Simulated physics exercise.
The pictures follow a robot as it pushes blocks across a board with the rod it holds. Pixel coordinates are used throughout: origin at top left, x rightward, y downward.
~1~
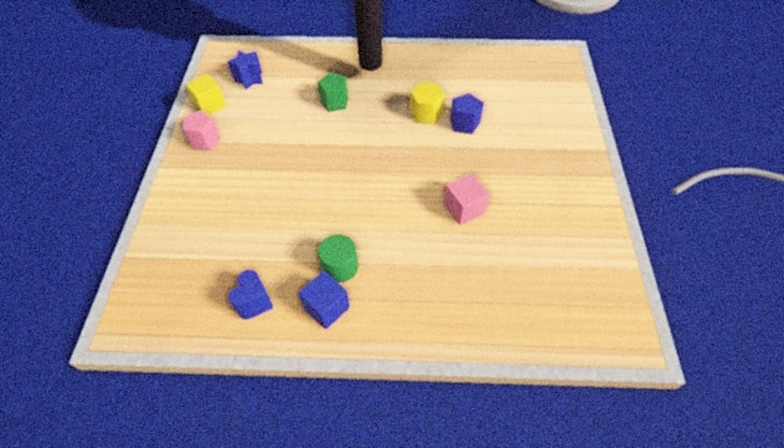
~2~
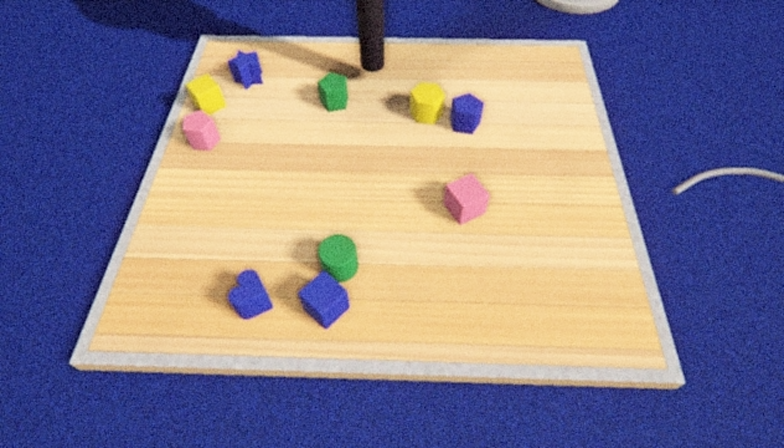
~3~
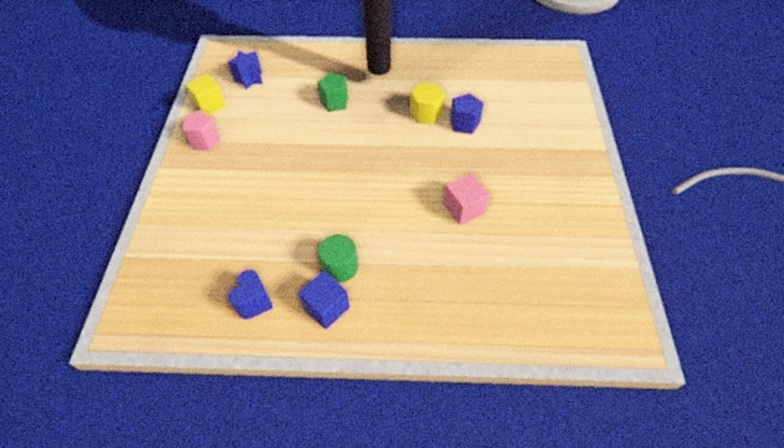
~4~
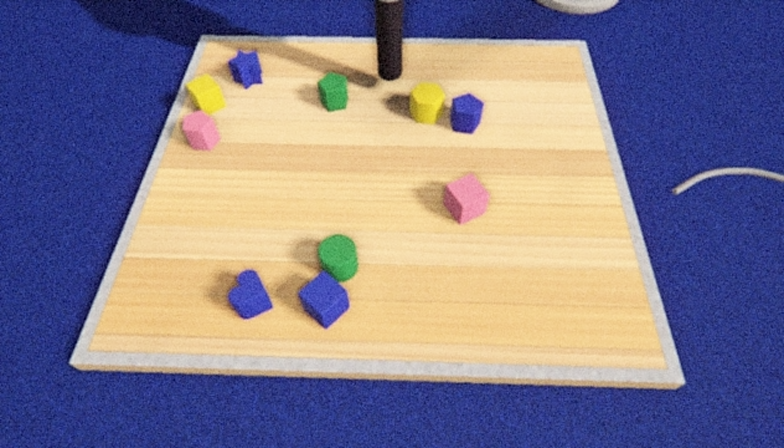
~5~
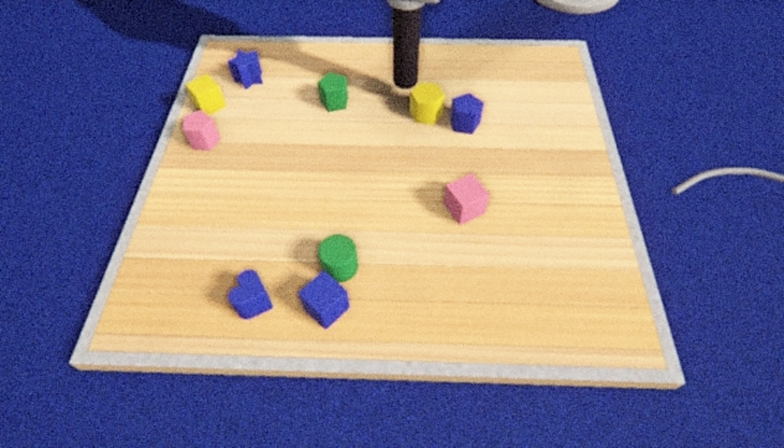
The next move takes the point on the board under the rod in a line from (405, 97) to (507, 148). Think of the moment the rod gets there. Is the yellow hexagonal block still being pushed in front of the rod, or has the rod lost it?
It is off to the side or behind.
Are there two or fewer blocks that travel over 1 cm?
It seems so.
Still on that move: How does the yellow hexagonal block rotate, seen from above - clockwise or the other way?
It goes clockwise.
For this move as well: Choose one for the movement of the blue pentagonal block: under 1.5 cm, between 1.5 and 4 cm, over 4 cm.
It shifts by more than 4 cm.
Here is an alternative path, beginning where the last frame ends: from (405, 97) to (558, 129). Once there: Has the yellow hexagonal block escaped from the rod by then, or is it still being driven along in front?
By then it is beside or behind the rod.
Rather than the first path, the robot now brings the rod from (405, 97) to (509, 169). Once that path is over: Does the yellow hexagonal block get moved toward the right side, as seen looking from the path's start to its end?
I believe so.
On the path given first. One third of the way, rod (439, 99); yellow hexagonal block (452, 111), turned 35° clockwise; blue pentagonal block (483, 106).
Two thirds of the way, rod (475, 116); yellow hexagonal block (473, 131), turned 80° clockwise; blue pentagonal block (504, 112), turned 45° anticlockwise.
At the end, rod (511, 133); green pentagonal block still; yellow hexagonal block (485, 140), turned 140° clockwise; blue pentagonal block (537, 118), turned 105° anticlockwise.
